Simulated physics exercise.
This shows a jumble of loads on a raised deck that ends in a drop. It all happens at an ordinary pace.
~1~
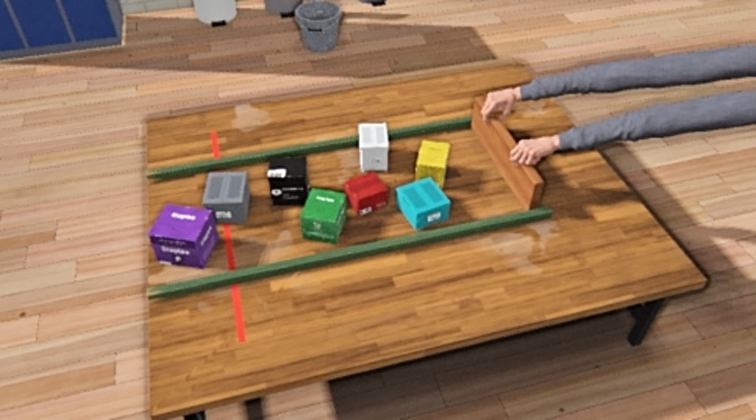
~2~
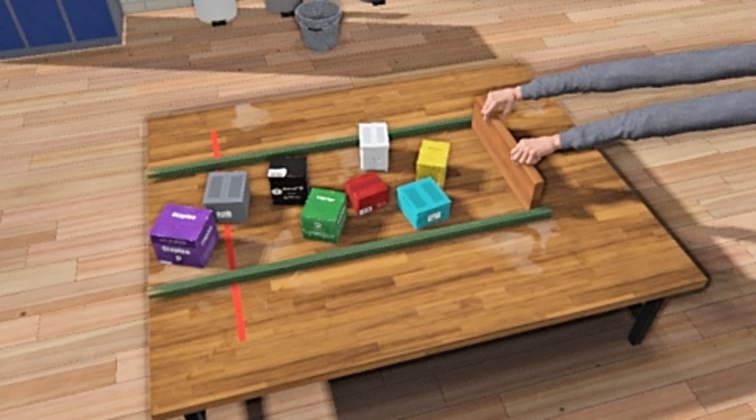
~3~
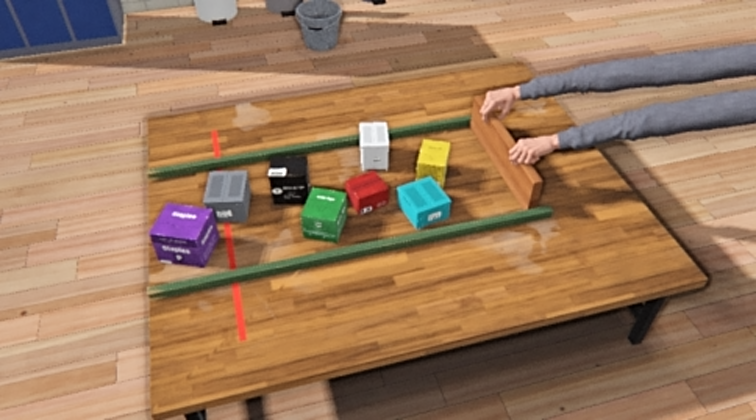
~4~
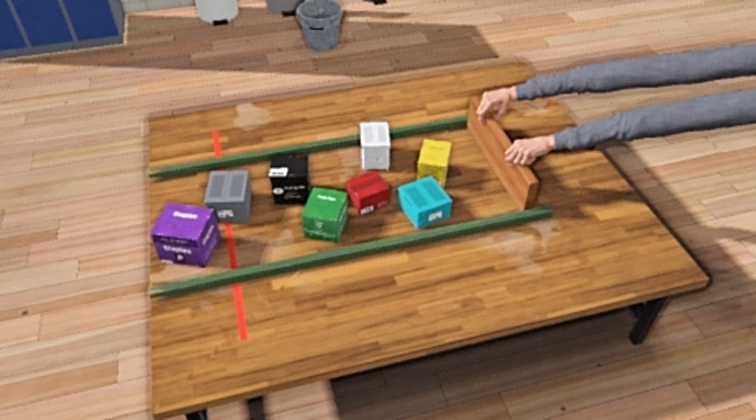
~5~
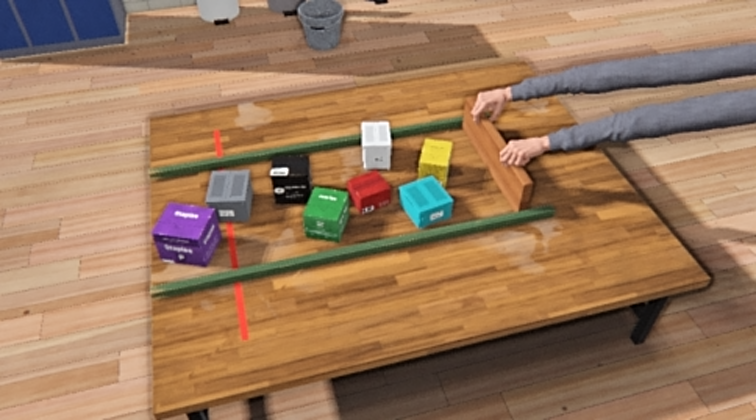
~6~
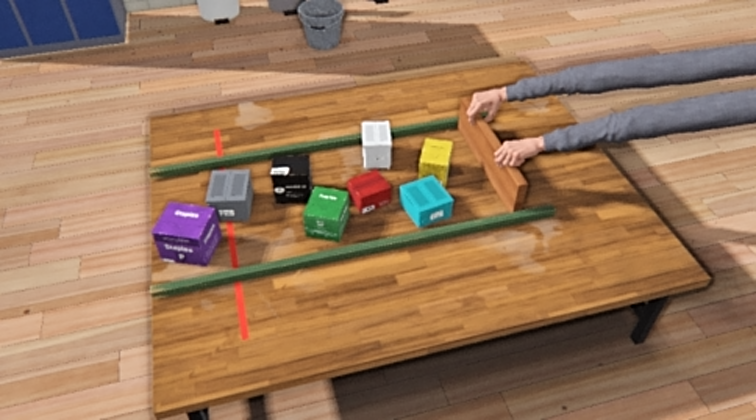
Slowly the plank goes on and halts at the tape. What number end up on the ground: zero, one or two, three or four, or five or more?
As it turns out, the number that fall off is one or two.
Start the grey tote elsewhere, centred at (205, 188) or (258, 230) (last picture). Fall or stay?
Place by place, it comes down; tumbles off.
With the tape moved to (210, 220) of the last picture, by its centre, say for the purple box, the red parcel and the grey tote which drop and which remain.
The purple box drops off; the red parcel is kept; the grey tote tumbles off.
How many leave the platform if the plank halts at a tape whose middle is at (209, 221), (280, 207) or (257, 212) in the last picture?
In that order 3, 0 and 0.
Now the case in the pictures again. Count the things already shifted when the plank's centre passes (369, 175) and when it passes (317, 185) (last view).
First 6, then 7.
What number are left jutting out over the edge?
That would be 0.
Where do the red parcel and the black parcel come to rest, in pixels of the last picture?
The red parcel at (175, 220), the black parcel at (177, 181).
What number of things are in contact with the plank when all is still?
3 of them.
A little later, none off yet; purple box at rest near (188, 234); grey tote at rest near (231, 196); black parcel at rest near (292, 179).
Next, none off yet; purple box at rest near (188, 234); grey tote shifted a little near (224, 197); black parcel shifted about its own width near (264, 181).
Later still, none off yet; purple box shifted a little near (178, 237); grey tote shifted about its own width near (168, 202); black parcel shifted well along near (206, 181).
When it is over, the number that fall off is one or two; down, grey tote and purple box.
